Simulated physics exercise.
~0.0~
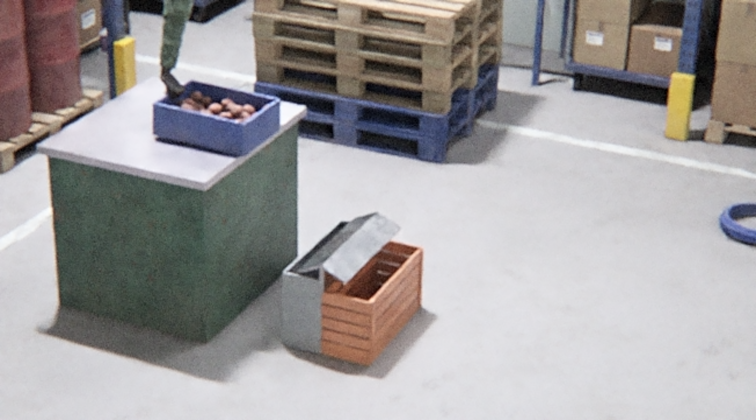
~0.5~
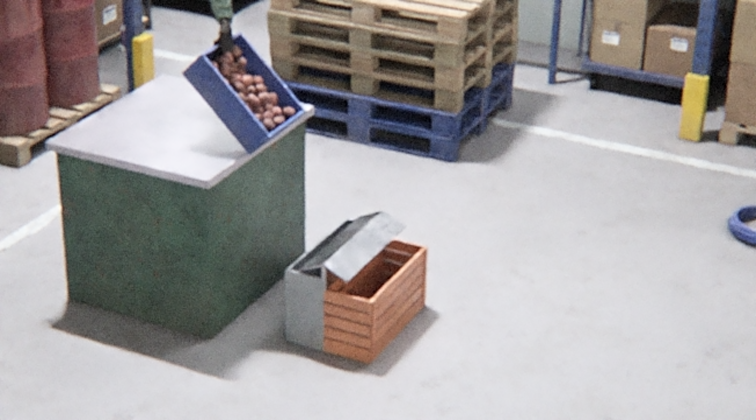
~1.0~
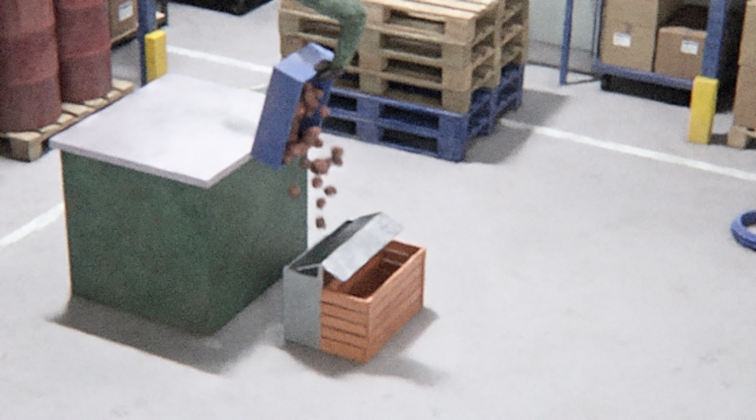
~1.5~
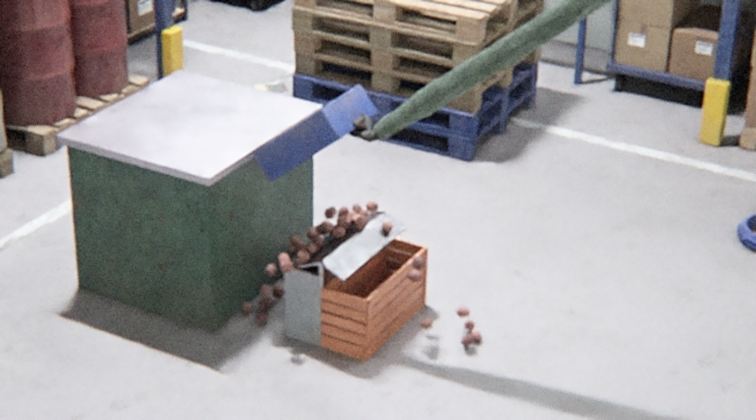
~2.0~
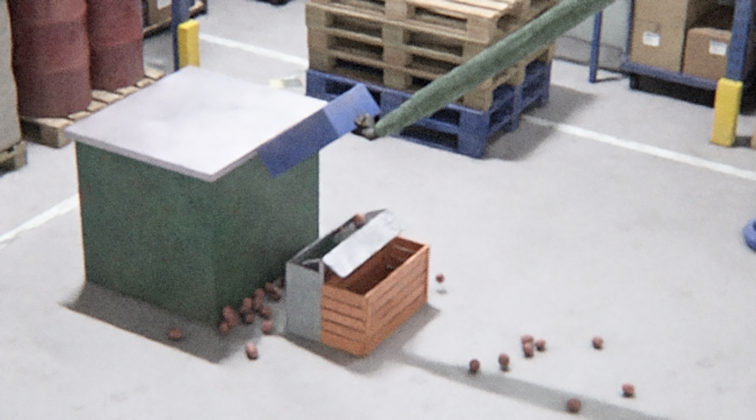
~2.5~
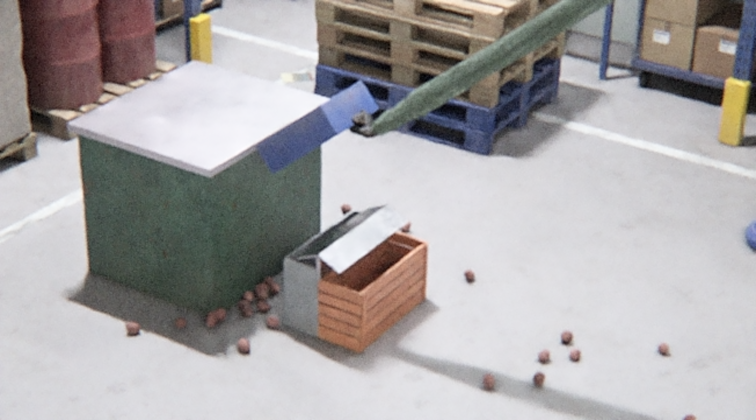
A blue box of reddish potatoes was tipped over the right edge of a green bench by a green arm, and the potatoes tumbled onto the ridged containers below, many ending up scattered on the floor on both sides.
